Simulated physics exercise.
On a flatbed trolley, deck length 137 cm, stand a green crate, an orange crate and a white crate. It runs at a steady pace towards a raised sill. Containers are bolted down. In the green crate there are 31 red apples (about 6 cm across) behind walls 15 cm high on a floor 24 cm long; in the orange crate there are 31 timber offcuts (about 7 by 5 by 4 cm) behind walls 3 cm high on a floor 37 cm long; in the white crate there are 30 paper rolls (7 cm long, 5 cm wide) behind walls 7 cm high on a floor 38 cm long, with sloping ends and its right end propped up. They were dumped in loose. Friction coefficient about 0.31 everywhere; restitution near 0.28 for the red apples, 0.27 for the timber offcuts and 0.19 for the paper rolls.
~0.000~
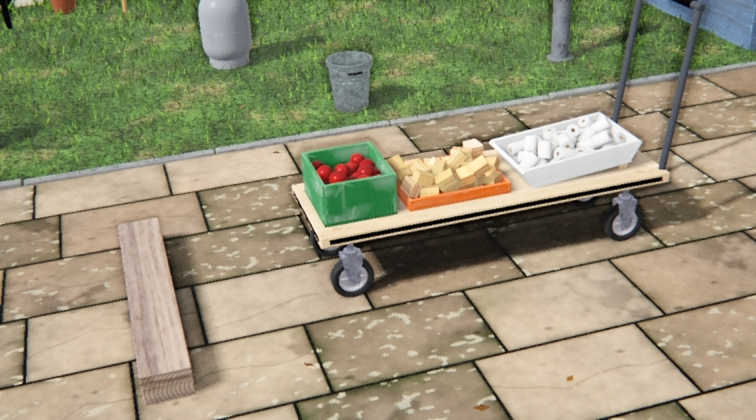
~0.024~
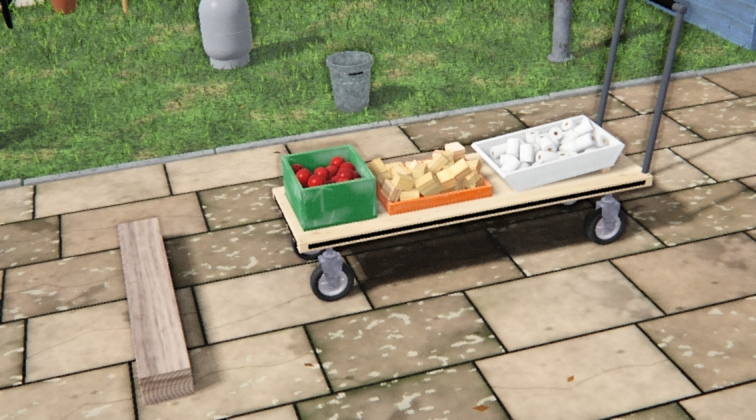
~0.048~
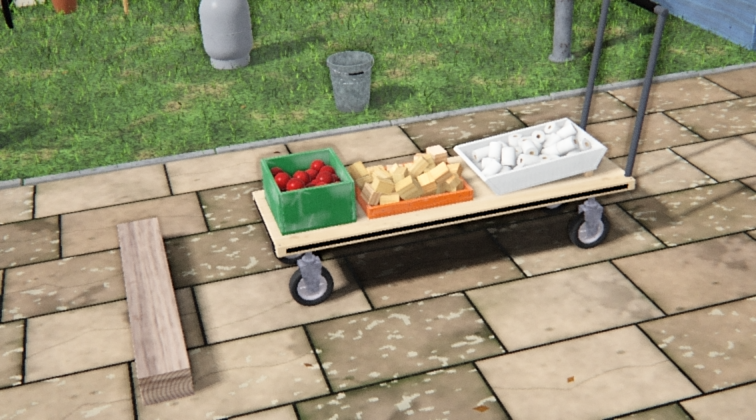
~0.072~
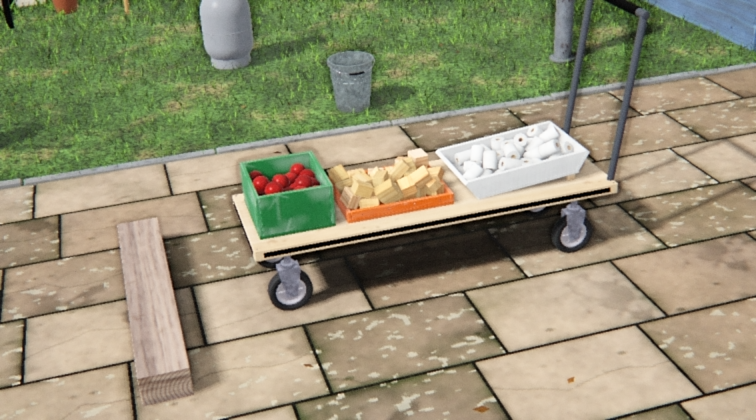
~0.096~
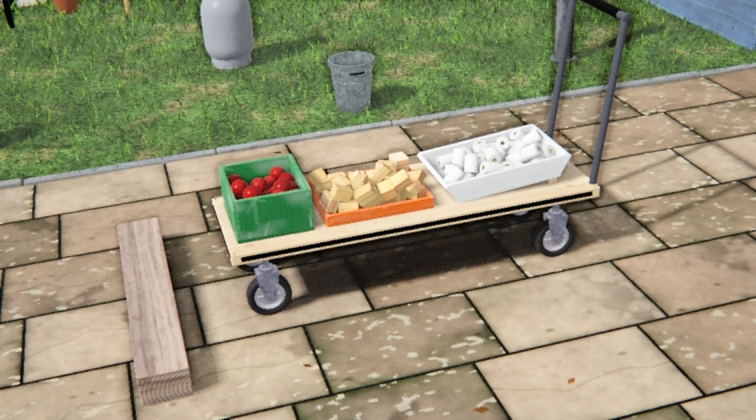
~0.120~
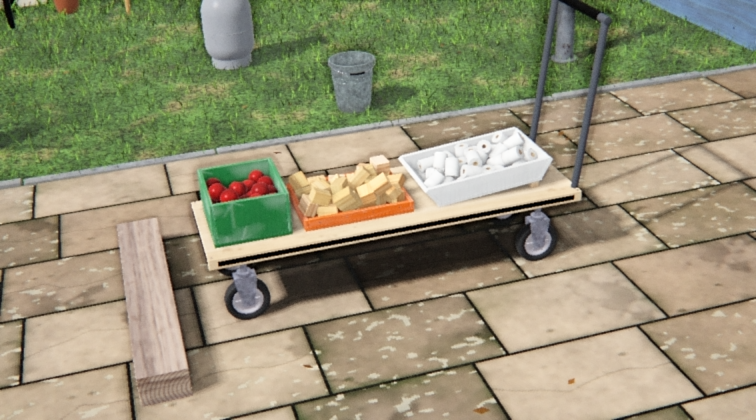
On a paved patio beside grass, a flatbed trolley carrying green, orange and white crates of loose items rolling steadily left.
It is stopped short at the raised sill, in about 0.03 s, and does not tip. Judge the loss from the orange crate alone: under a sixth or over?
It sheds over a sixth of them.
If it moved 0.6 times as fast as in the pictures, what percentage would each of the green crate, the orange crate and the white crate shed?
Then green crate 0, orange crate 20, white crate 30 per cent.
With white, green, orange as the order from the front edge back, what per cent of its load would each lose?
Then green crate 10, orange crate 40, white crate 50 per cent.
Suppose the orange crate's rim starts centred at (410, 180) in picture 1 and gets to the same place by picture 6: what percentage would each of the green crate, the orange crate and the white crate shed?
Then green crate 0, orange crate 30, white crate 30 per cent.
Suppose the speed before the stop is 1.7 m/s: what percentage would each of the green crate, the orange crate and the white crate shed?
In that case green crate 0, orange crate 20, white crate 20 per cent.
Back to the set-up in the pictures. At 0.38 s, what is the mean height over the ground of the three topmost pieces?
Some 70 cm up.
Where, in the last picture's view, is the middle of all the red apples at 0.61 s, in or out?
Near (190, 213).
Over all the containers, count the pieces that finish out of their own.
About 35.
After 0.16 s, impact.
After 0.26 s, 0 of 31 out of the green crate, 5 of 31 out of the orange crate and 4 of 30 out of the white crate.
After 0.38 s, 0 of 31 out of the green crate, 10 of 31 out of the orange crate and 11 of 30 out of the white crate.
After 0.61 s, 2 of 31 out of the green crate, 13 of 31 out of the orange crate and 15 of 30 out of the white crate.
Outcome (at 1.11 s), 2 of 31 out of the green crate, 16 of 31 out of the orange crate and 15 of 30 out of the white crate. Asked share, 16 of 31, 52 per cent.
